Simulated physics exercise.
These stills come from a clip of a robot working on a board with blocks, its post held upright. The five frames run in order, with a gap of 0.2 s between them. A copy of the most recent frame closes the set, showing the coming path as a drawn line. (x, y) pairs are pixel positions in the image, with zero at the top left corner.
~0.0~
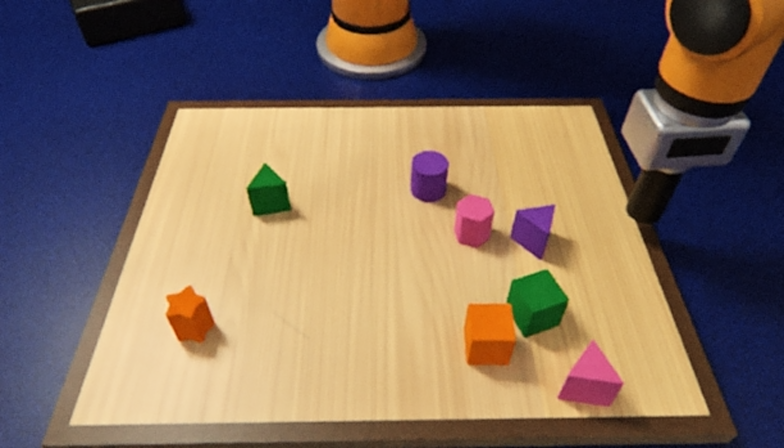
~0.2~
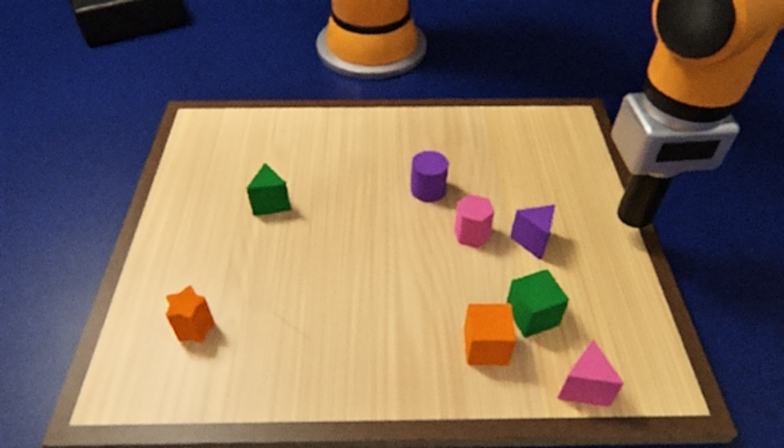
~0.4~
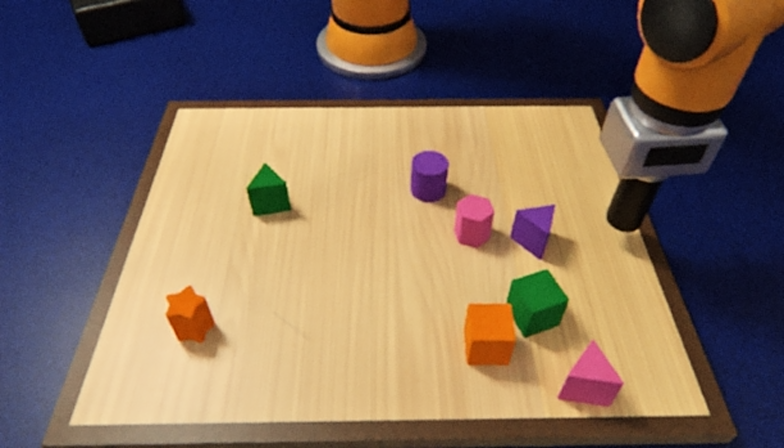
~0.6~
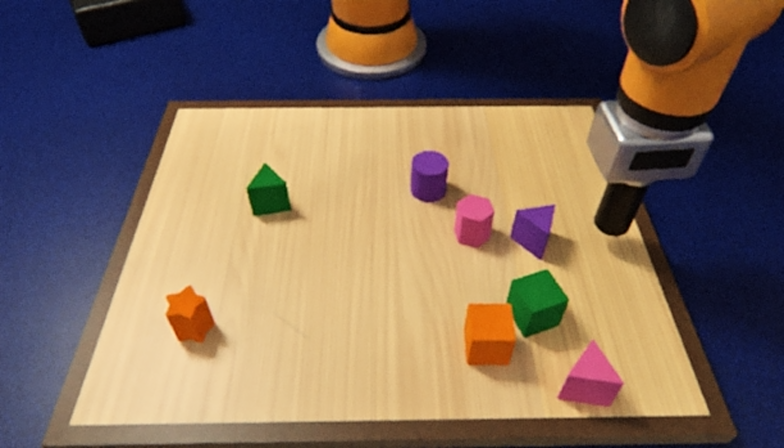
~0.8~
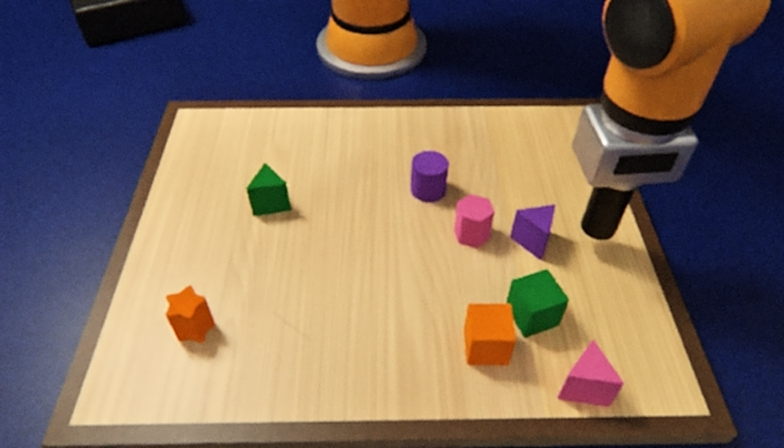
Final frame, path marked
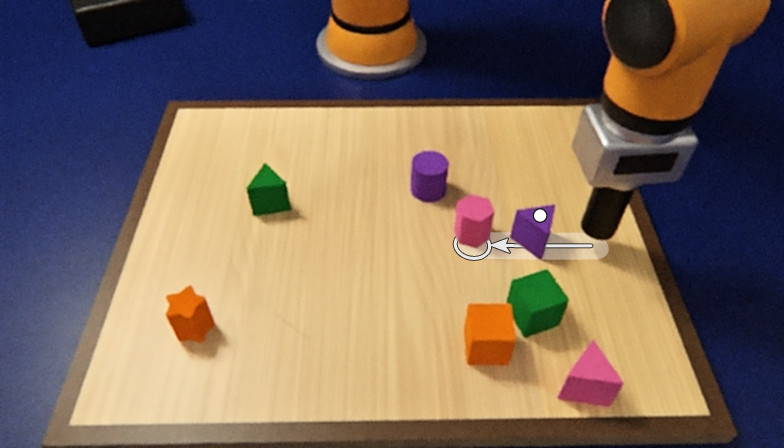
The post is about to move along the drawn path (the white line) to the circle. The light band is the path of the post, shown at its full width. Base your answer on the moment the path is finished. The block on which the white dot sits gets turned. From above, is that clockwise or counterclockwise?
From the top: Counterclockwise.
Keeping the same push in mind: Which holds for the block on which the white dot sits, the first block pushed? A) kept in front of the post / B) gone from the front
A - kept in front of the post.
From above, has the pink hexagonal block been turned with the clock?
Yes, that is how it ends up.
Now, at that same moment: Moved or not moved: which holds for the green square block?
It is still on its spot.
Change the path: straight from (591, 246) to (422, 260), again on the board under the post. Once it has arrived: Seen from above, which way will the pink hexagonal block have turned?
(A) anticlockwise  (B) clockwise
A
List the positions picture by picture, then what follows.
Post tip at (643, 213); block tops, pink hexagonal block at (476, 207); purple three-sided block at (540, 216); green square block at (540, 290), in the first frame.
Post at (633, 217); blocks unchanged, in the second frame.
Post at (623, 221); blocks unchanged, in the third frame.
Post at (611, 225); blocks unchanged, in the fourth frame.
Post at (598, 229); pink hexagonal block at (476, 207); purple three-sided block at (540, 216); green square block at (540, 290), in the fifth frame.
Path on the board, in a line from (591, 246) to (472, 245); the dot is on the purple three-sided block.
On the path given first. One third of the way, post at (556, 229); purple three-sided block at (528, 215).
Two thirds of the way, post at (516, 229); pink hexagonal block at (455, 209), turned 60° clockwise; purple three-sided block at (487, 219), turned 30° anticlockwise.
At the end, post at (475, 228); pink hexagonal block at (430, 200), turned 70° clockwise; purple three-sided block at (446, 219), turned 20° anticlockwise; green square block in place.
